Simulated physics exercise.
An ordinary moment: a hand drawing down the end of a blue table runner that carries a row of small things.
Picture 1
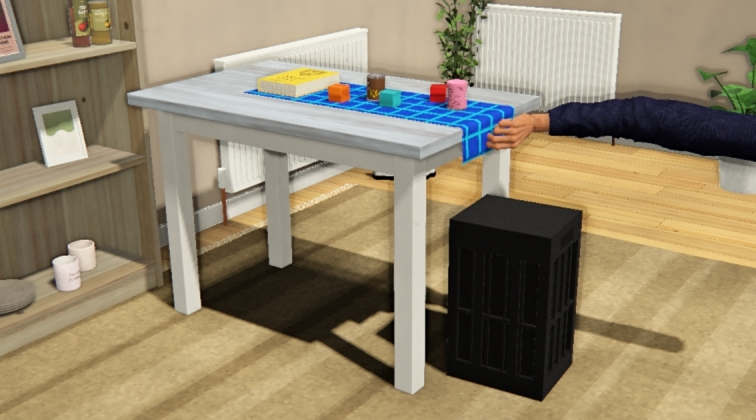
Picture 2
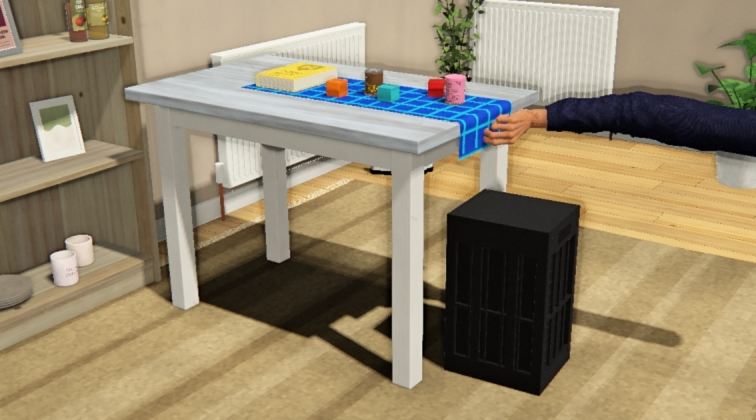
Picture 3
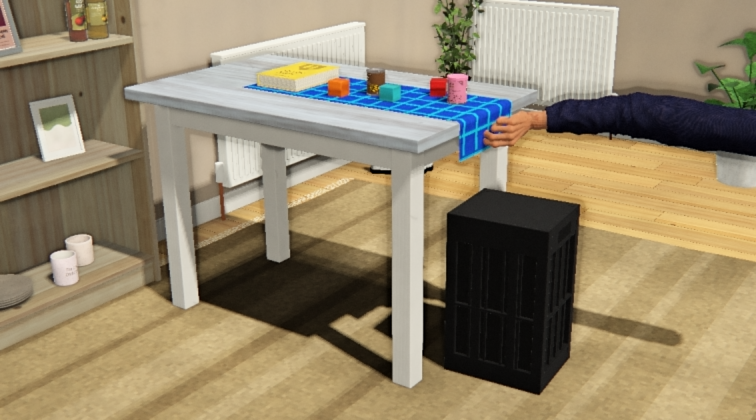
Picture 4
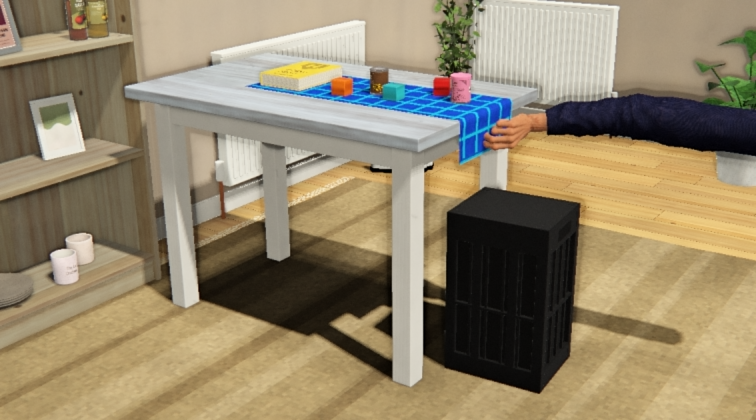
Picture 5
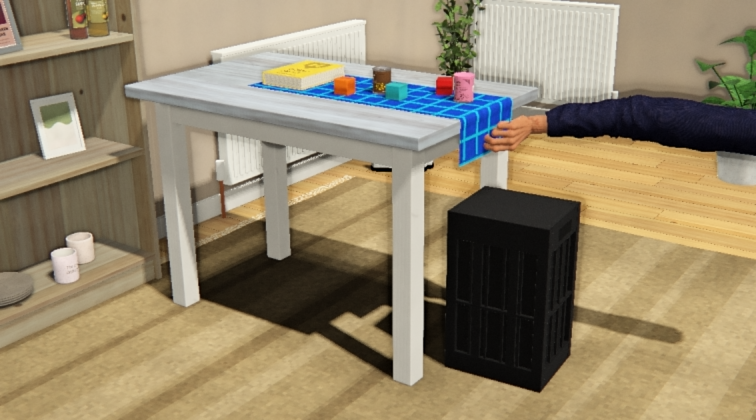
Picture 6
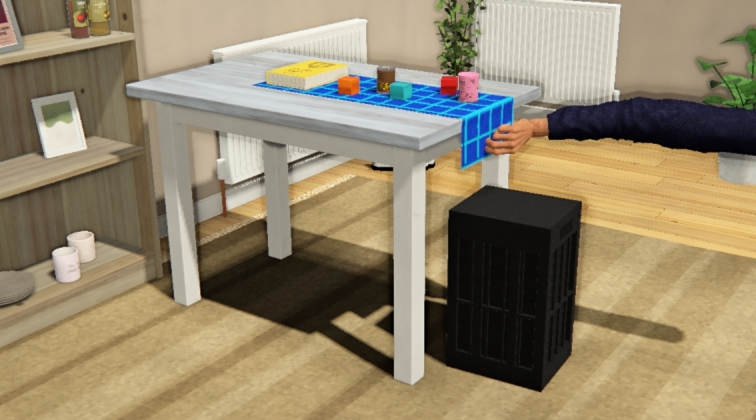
A hand in a dark sleeve, reaching in from the right, draws the hanging end of a blue checked runner slightly downward, and the book and small things on it shift a little to the right. The pale table stands in a sunlit room seen from slightly above, shelves at left, radiators behind, a black slatted crate below the hand. Orange and turquoise cubes, a brown can, a red cube and a pink can sit beyond the yellow book, while the view wavers very slightly.
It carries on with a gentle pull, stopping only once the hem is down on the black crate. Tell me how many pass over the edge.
It sends one thing down.
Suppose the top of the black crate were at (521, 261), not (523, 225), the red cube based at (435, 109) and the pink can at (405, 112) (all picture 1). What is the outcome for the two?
The red cube ends up off while the pink can ends up off.
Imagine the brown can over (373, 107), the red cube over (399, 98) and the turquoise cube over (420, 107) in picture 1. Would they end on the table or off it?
Well, the brown can is safe, the red cube is safe, and the turquoise cube is safe.
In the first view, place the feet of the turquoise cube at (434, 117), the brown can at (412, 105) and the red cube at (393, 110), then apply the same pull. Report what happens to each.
Here's how it goes: The turquoise cube leaves the top, the brown can remains in place and the red cube remains in place.
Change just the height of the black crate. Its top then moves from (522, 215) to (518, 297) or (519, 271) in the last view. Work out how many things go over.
That would make 4 and 3.
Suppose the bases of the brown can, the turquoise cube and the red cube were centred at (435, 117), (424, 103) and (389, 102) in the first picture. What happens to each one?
The brown can is off the top, the turquoise cube is still on top, the red cube is still on top.
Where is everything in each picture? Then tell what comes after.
In the first picture, hem (462, 165); pink can (457, 82); red cube (439, 85); turquoise cube (390, 91); brown can (376, 75); orange cube (339, 85); top of the crate (523, 225).
In the second picture, hem (459, 160); pink can (455, 76).
In the third picture, hem (459, 162); red cube (439, 80).
In the fourth picture, hem (460, 165); turquoise cube (394, 85); top of the crate (521, 217).
In the fifth picture, hem (459, 167); brown can (382, 68).
In the sixth picture, hem (461, 170); pink can (469, 74); red cube (449, 78); turquoise cube (401, 84); brown can (386, 68); orange cube (349, 78).
Early on, hem on the crate; pink can gone.
Finally, hem on the crate; pink can gone. It carries off one.
